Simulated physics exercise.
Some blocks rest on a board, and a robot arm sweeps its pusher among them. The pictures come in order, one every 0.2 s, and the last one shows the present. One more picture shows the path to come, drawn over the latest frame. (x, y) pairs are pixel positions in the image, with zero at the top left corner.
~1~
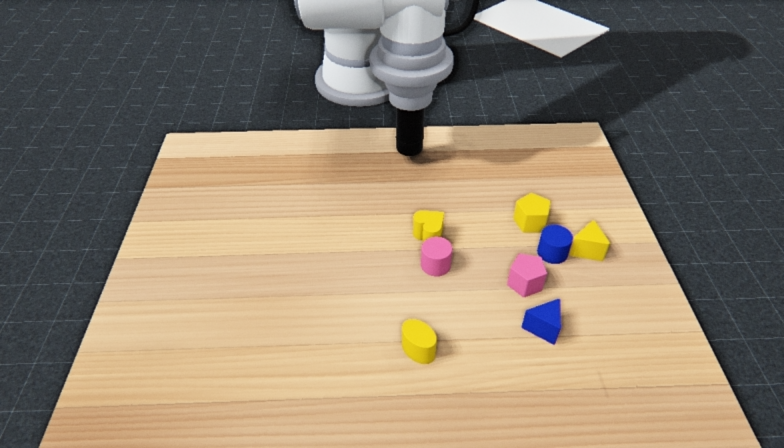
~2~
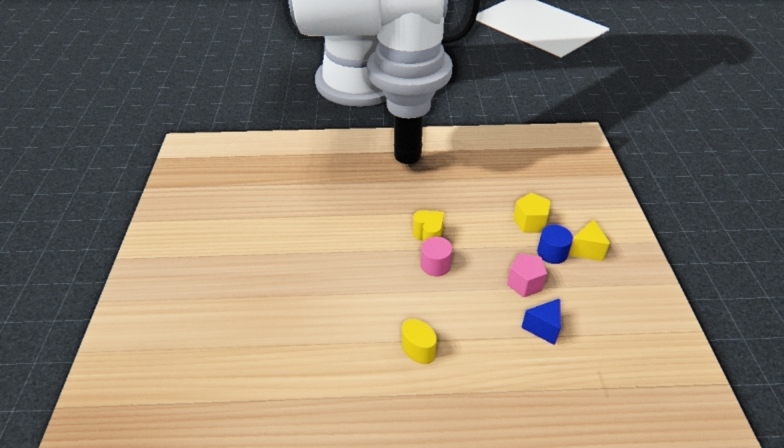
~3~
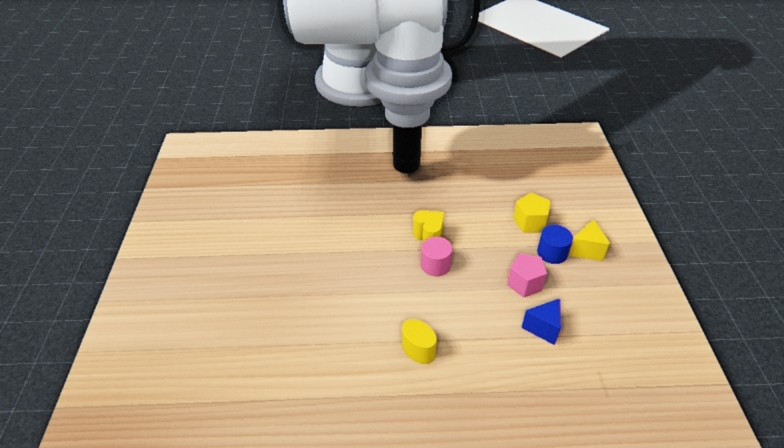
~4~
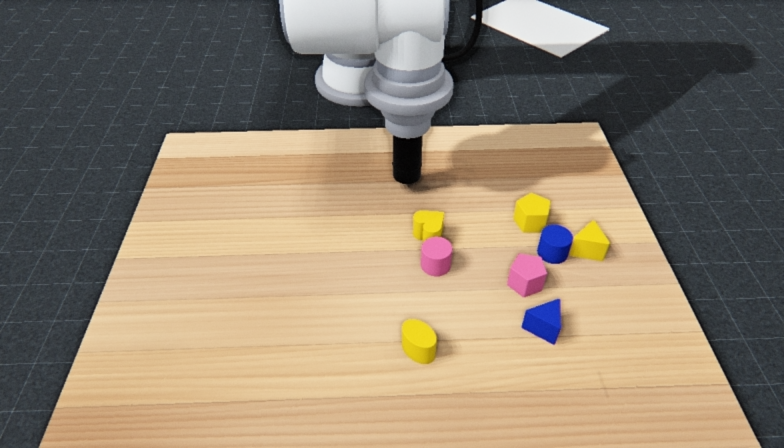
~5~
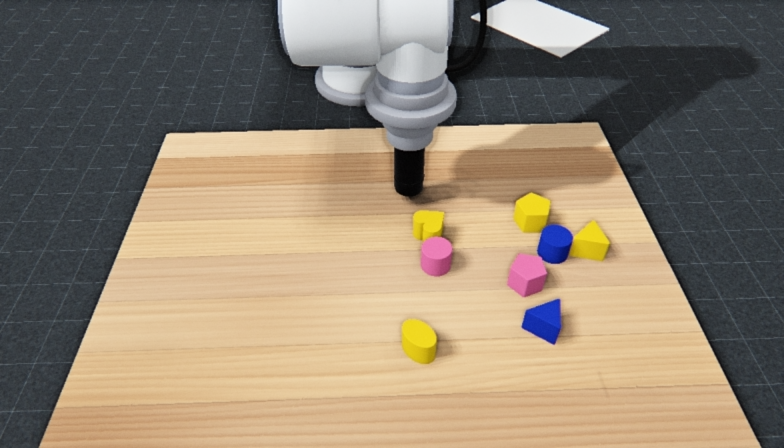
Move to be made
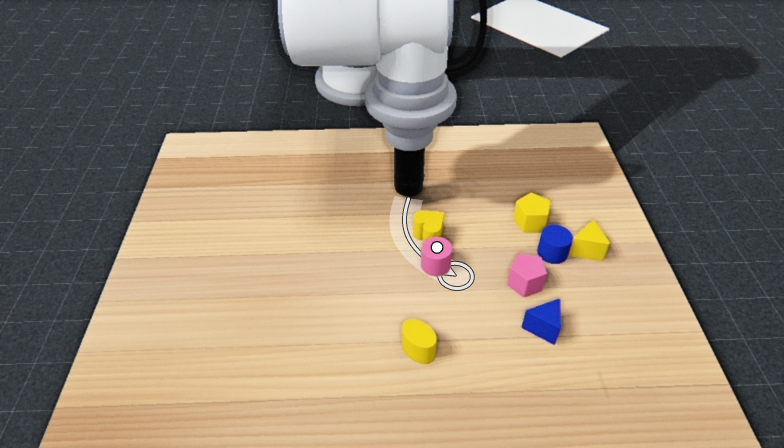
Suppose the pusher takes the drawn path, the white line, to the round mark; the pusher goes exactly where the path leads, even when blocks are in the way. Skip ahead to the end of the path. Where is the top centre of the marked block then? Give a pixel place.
In the picture, it is at (473, 281).
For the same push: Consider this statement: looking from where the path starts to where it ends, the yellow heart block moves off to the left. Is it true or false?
The claim holds.
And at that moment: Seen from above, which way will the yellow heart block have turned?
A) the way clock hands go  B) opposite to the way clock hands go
My answer is option B.
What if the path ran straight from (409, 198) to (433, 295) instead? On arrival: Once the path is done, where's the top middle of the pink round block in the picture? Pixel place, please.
When the path ends, it will be at (468, 283).
The line goes from (409, 198) over (405, 226) and (421, 254) to (456, 276); the dot is on the pink round block.
What follows on the original path. One third of the way, pusher (405, 216); yellow heart block (432, 222).
Two thirds of the way, pusher (422, 244); yellow heart block (451, 234), turned 95° anticlockwise; pink round block (445, 258).
At the end, pusher (457, 265); yellow heart block (469, 238), turned 150° anticlockwise; pink round block (473, 281); pink pentagon unmoved.
